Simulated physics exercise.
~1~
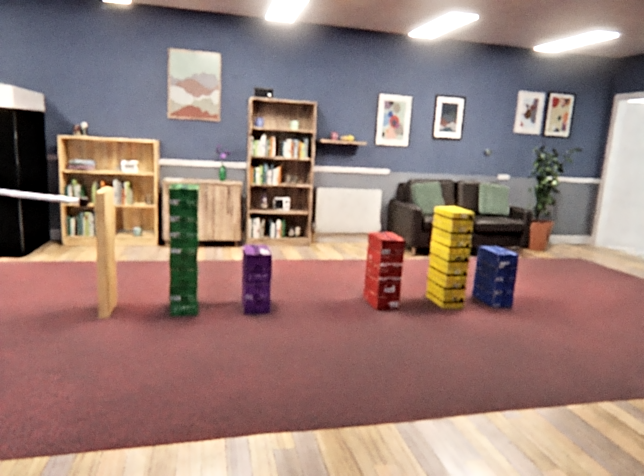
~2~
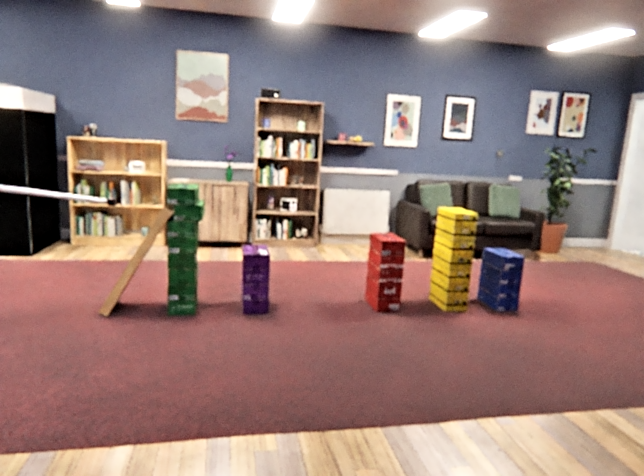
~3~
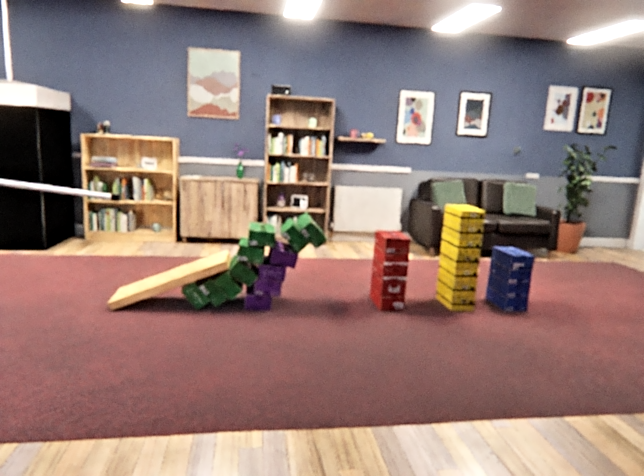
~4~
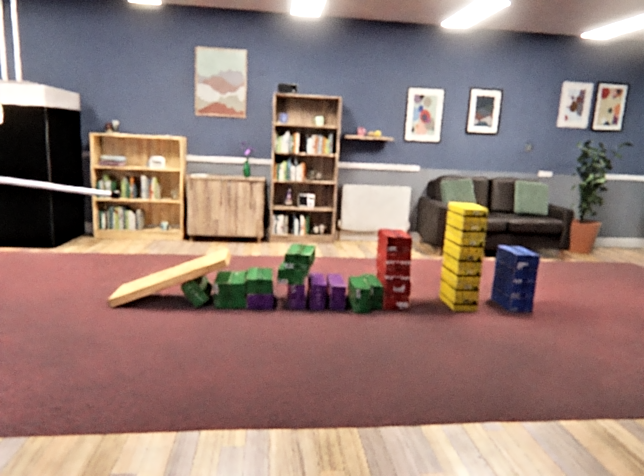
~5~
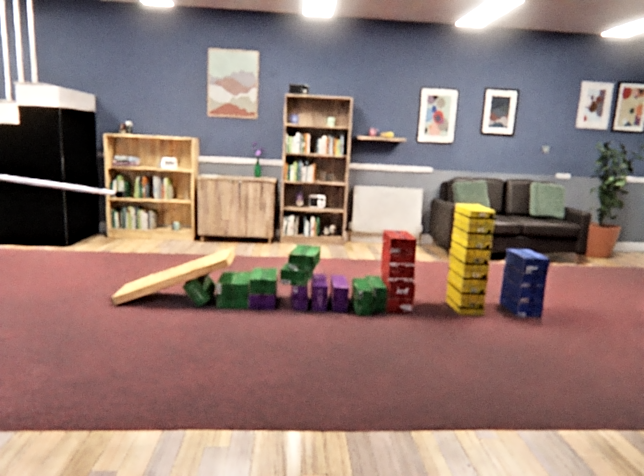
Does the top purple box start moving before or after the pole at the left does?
The top purple box starts moving after the pole. The pole is already pushing the board over while the purple stack still stands in place.
